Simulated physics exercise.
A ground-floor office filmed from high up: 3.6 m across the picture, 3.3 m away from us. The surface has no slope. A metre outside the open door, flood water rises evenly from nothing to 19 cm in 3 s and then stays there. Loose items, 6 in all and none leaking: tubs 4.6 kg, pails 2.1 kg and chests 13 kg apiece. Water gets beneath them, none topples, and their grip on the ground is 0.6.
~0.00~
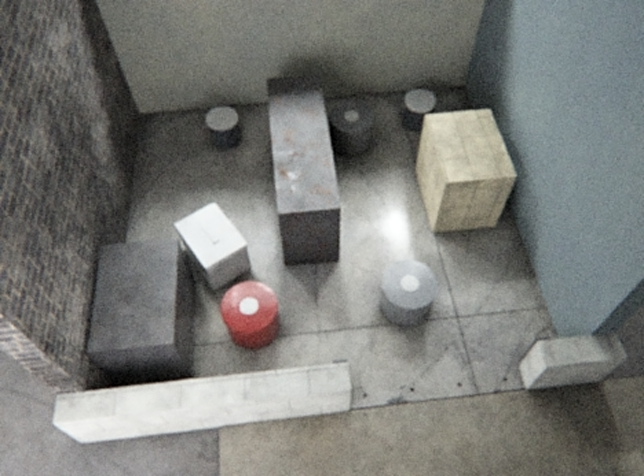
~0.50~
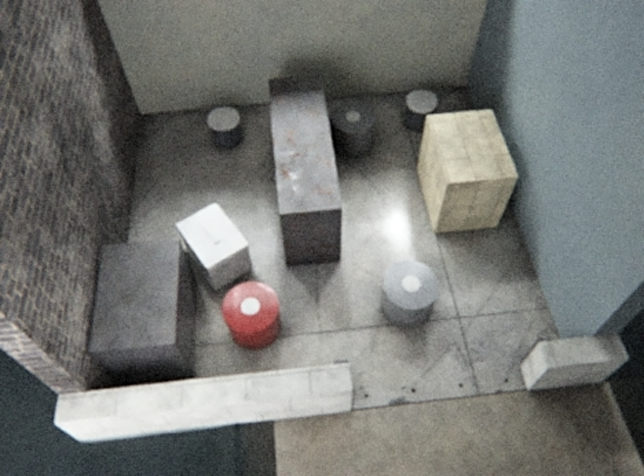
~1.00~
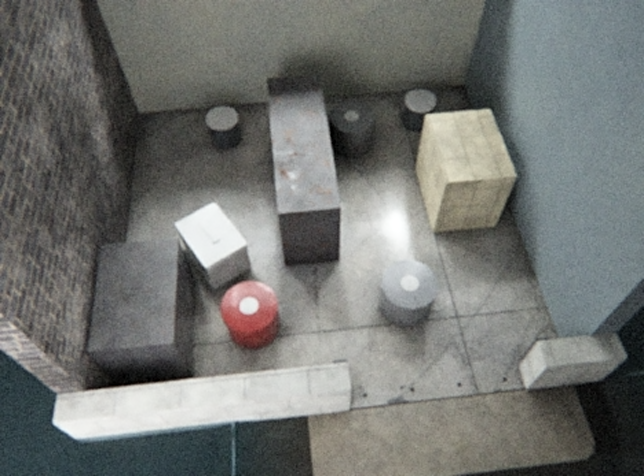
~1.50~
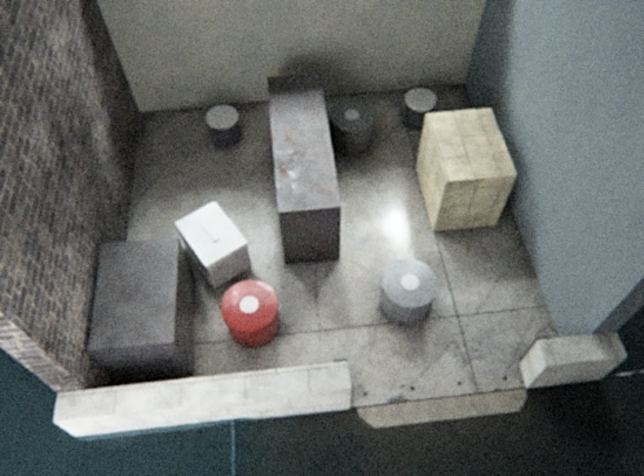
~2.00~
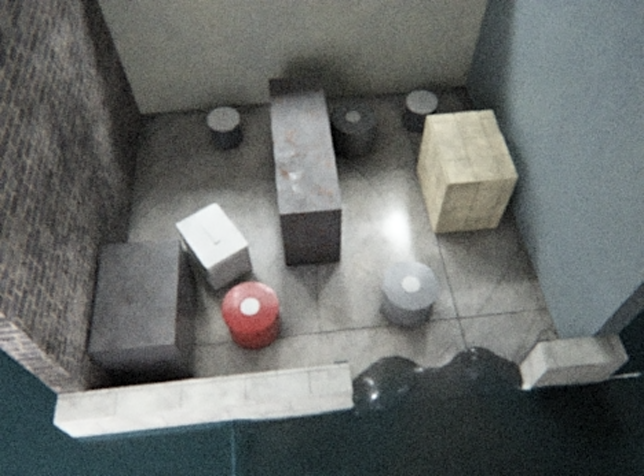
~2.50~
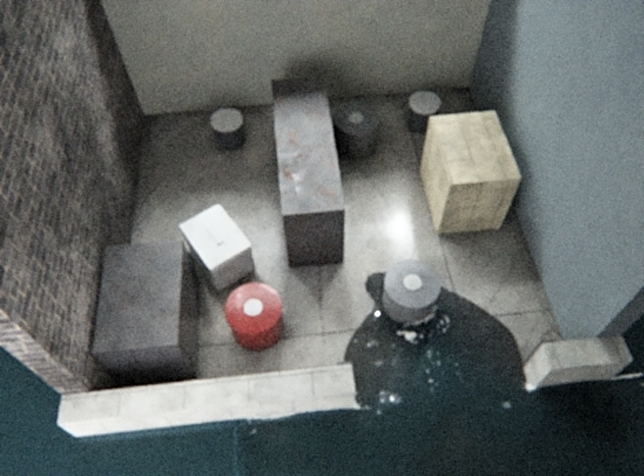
To begin with, round tubs and boxes stand on the dry grey floor of a walled room seen from above. Dark water then spreads over the ground outside, shrinking the tan patch by the doorway, before it enters through the opening and surrounds the pale grey tub; none of the objects shifts.
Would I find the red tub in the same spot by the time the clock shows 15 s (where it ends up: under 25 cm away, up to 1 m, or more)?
The red tub is nudged along.
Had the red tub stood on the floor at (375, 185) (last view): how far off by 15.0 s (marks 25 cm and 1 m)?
It ends far away.
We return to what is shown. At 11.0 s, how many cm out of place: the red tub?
About 40 cm.
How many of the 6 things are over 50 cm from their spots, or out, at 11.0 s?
4 of them.
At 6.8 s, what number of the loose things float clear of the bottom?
At that moment 3.
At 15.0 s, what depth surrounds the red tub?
Roughly 14 cm.
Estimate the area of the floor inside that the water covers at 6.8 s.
About 9.5 m2.
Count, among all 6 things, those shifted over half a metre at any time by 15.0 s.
That makes 6.
After 3.5 s the red tub is near (253, 308), 0.0 m from its start, aground; 0 afloat.
After 6.8 s the red tub is near (278, 342), 0.4 m from its start, aground; 3 afloat.
After 11.0 s the red tub is near (257, 349), 0.4 m from its start, afloat; 6 afloat.
After 15.0 s the red tub is near (327, 332), 0.6 m from its start, afloat; 6 afloat.
